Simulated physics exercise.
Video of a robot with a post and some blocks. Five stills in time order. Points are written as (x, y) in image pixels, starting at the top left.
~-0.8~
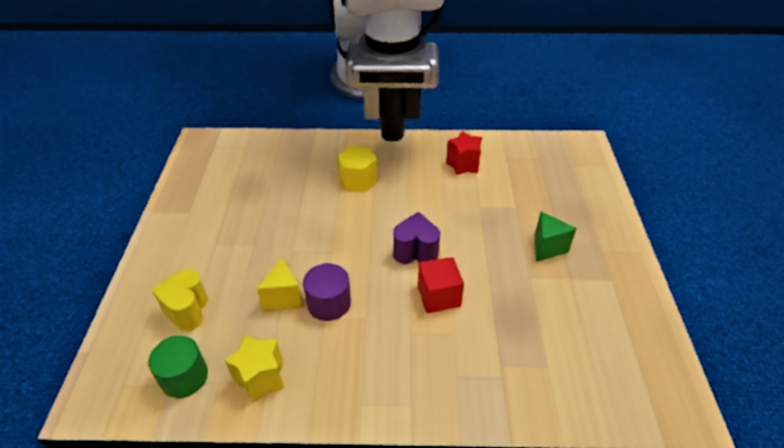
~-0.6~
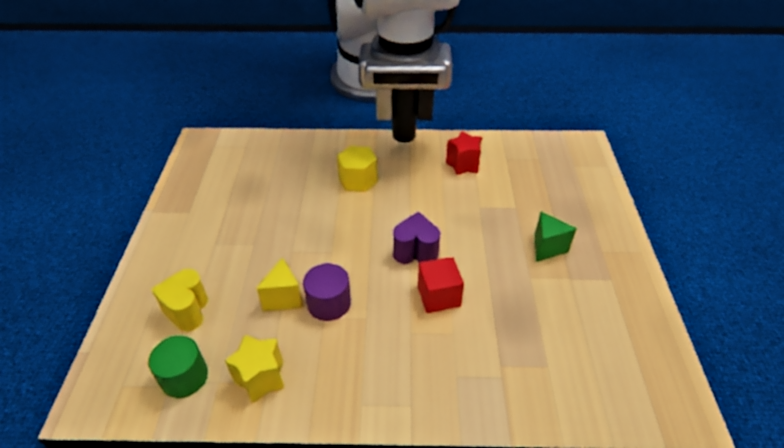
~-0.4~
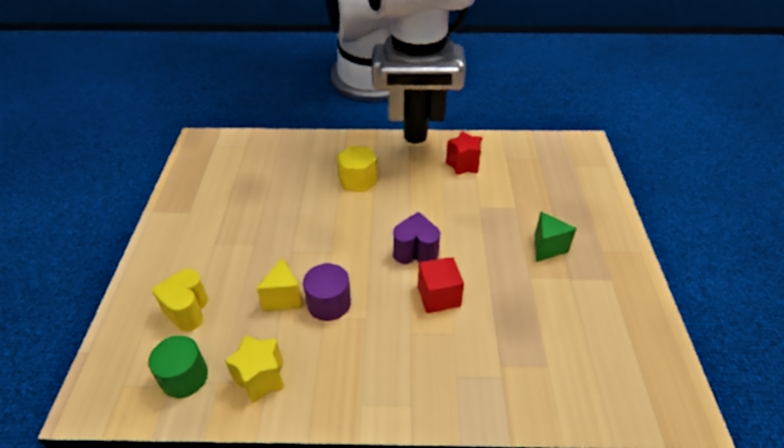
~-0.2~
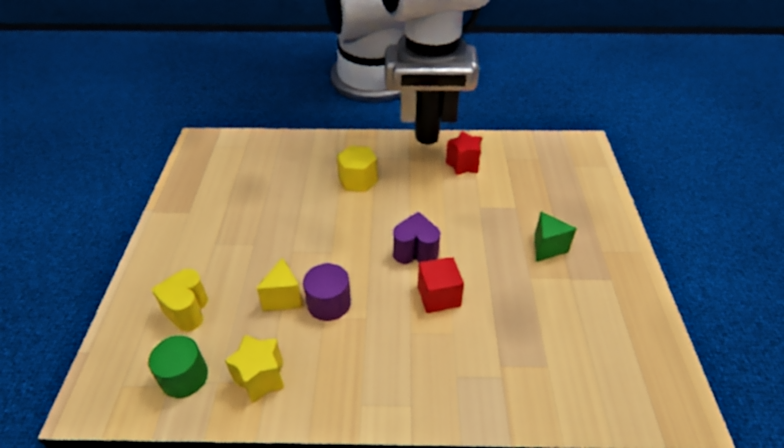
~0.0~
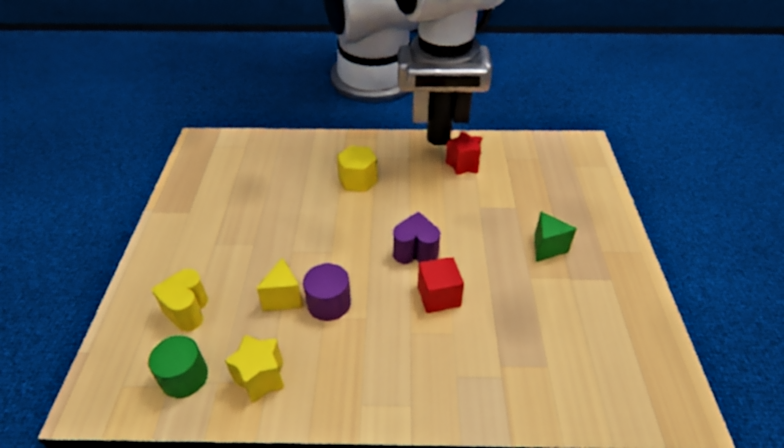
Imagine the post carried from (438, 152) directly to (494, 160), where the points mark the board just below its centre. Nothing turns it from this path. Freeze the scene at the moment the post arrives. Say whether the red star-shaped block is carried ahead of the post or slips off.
The post has lost it.
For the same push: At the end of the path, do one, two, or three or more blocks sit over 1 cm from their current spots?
One block, no more.
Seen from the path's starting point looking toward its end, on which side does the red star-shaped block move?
To the right.
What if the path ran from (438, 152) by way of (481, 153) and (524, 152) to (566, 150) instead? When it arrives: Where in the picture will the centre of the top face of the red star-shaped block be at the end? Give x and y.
My prediction: (484, 145).
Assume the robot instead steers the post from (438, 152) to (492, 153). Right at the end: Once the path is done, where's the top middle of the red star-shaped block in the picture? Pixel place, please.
Located at (484, 145).
What follows on the original path. Halfway along, post at (467, 143); red star-shaped block at (482, 147), turned 20° clockwise.
At the end, post at (496, 147); red star-shaped block at (496, 153), turned 55° clockwise.
